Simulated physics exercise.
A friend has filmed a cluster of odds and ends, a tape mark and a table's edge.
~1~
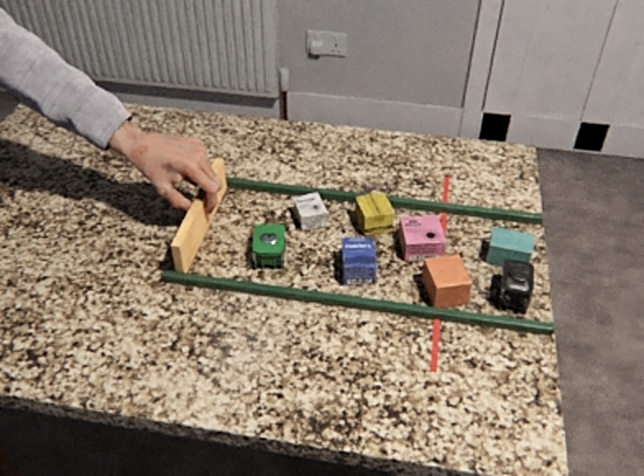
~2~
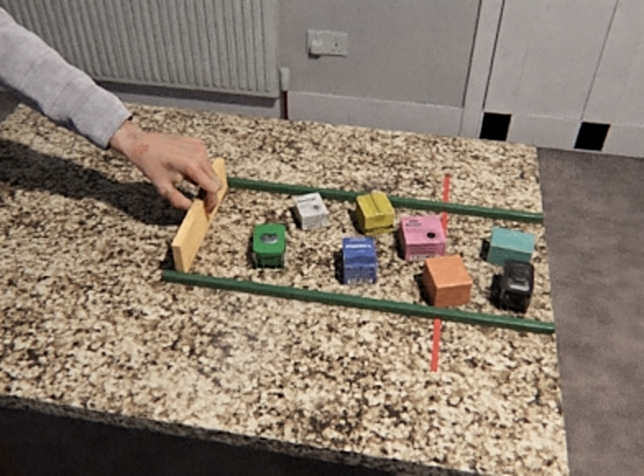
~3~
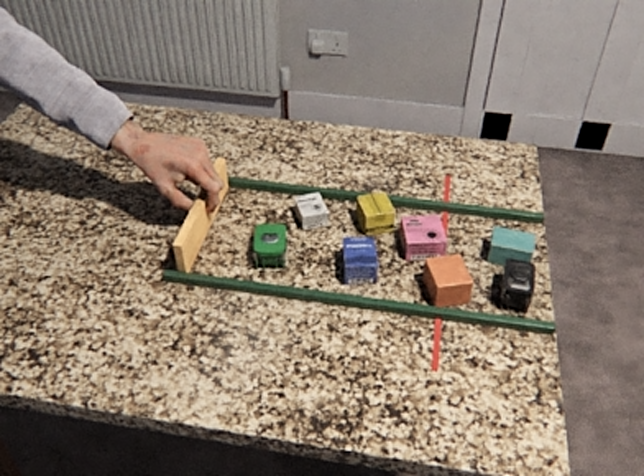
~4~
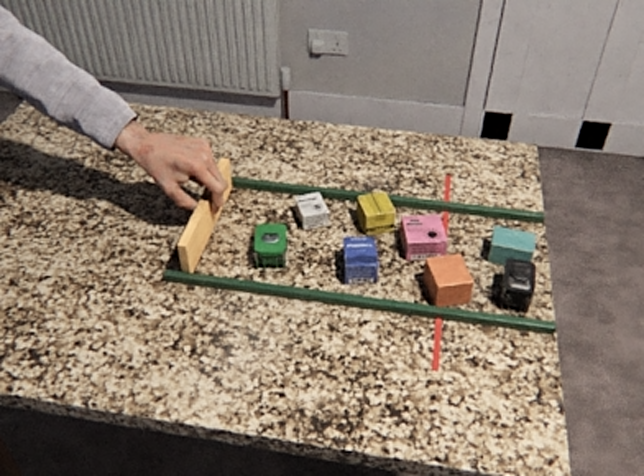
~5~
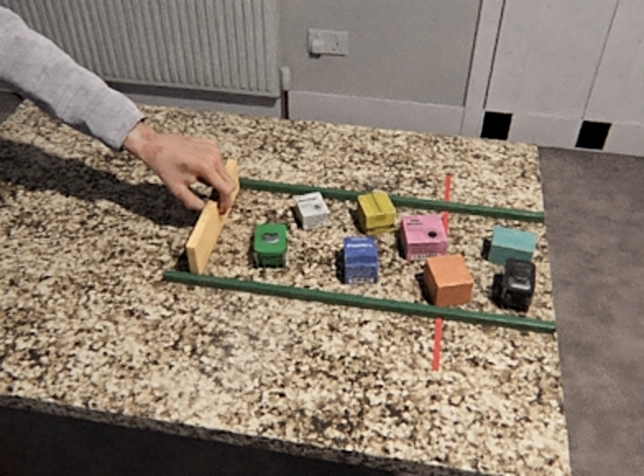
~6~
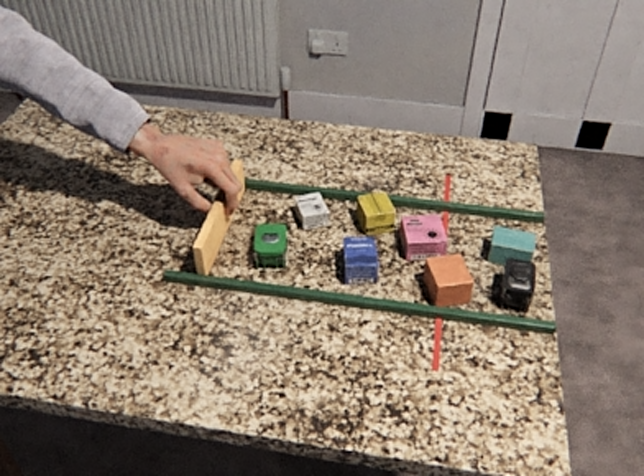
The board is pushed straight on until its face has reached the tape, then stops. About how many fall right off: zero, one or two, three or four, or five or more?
Outcome: The number that fall off is one or two.
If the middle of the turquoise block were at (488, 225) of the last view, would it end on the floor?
Then it stays on.
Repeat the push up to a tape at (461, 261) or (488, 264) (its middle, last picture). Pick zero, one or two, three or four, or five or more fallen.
In that order: One or two; 3 or 4.
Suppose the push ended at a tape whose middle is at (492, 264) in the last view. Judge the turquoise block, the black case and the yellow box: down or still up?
The turquoise block falls; the black case falls; the yellow box stays on.
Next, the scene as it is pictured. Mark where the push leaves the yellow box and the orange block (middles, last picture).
First (489, 222), then (528, 293).
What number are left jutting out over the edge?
The number is 0.
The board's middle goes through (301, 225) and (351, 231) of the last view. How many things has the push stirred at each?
By then 2, and 5.
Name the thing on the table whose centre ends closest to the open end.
Foremost is the orange block.
Soon after, none off yet; black case at rest near (517, 285); turquoise block at rest near (512, 248); orange block at rest near (448, 280).
After that, none off yet; black case at rest near (517, 285); turquoise block at rest near (512, 248); orange block moving near (454, 282).
In the end, the number that fall off is one or two; gone, turquoise block and black case.
